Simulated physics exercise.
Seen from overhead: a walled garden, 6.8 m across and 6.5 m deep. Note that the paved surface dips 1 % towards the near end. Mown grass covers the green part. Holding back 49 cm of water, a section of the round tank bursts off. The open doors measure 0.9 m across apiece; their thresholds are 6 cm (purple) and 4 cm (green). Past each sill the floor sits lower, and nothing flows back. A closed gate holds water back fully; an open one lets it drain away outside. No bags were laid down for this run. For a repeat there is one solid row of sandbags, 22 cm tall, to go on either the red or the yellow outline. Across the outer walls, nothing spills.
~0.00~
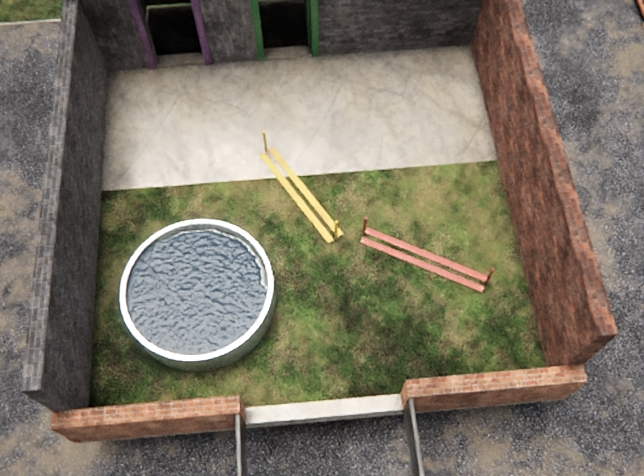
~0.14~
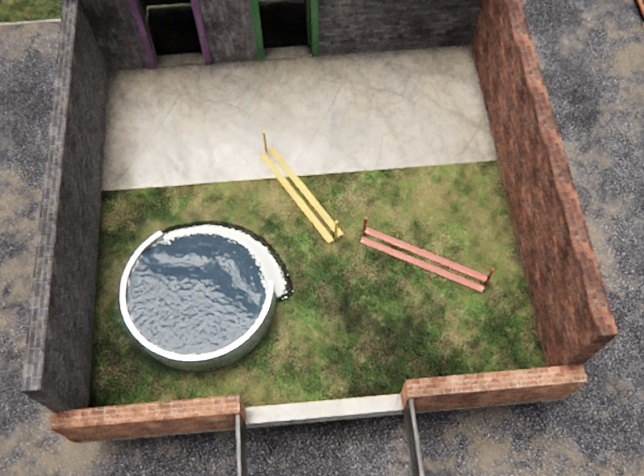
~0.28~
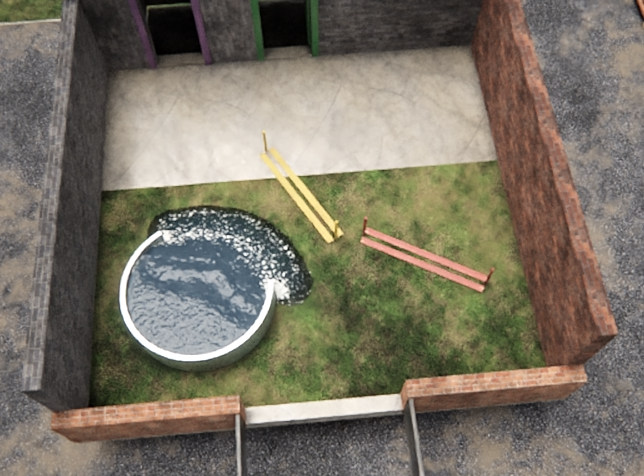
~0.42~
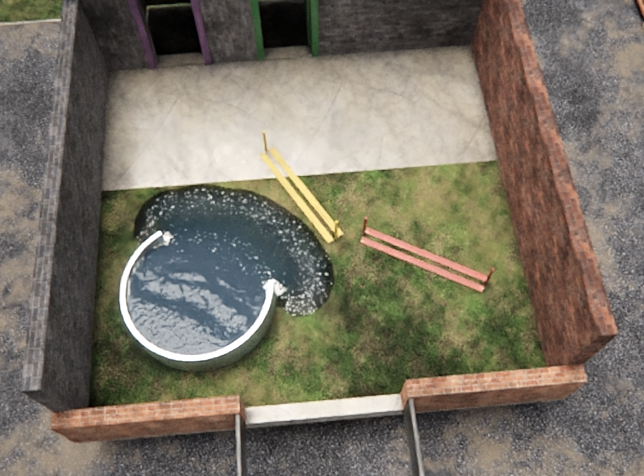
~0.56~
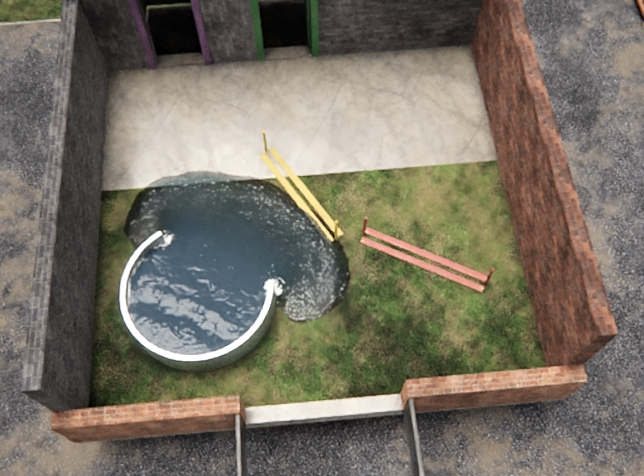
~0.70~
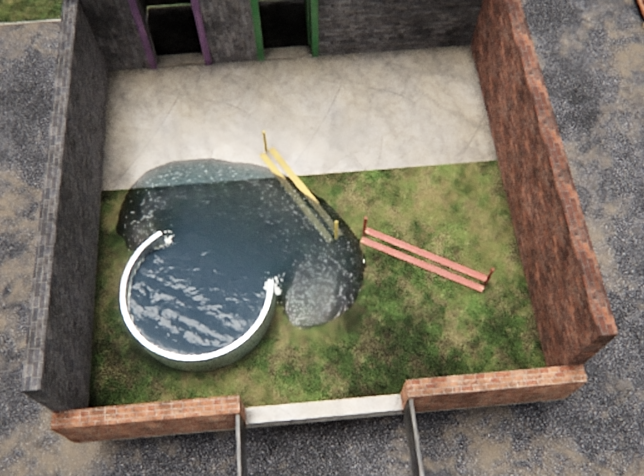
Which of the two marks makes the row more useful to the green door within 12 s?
The yellow mark does.
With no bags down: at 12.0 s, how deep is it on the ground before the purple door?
Depth reading: Near 0.5 cm.
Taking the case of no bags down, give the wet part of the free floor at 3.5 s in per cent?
Roughly 75 percent.
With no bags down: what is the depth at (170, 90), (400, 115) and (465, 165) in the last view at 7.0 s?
Depths in turn: Around 4 cm, 6 cm, 7 cm.
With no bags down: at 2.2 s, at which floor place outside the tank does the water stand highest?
Around (242, 242).
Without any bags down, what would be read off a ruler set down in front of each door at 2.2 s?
Reading (cm) - purple: 4; green: 0.
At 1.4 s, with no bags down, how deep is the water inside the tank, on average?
26 cm.
After 1.4 s water covers 30 % of the floor and is deepest (17 cm) near (242, 242) in the run without bags; in at the green door, 0 L with no bags, 0 L with the row on red, 0 L on yellow.
After 2.2 s water covers 55 % of the floor and is deepest (13 cm) near (242, 242) in the run without bags; in at the green door, 0 L with no bags, 0 L with the row on red, 0 L on yellow.
After 3.5 s water covers 75 % of the floor and is deepest (14 cm) near (311, 56) in the run without bags; in at the green door, 27 L with no bags, 33 L with the row on red, 13 L on yellow.
After 7.0 s water covers 90 % of the floor and is deepest (7 cm) near (429, 180) in the run without bags; in at the green door, 54 L with no bags, 59 L with the row on red, 17 L on yellow.
After 12.0 s water covers 90 % of the floor and is deepest (8 cm) near (467, 387) in the run without bags; in at the green door, 54 L with no bags, 59 L with the row on red, 17 L on yellow.
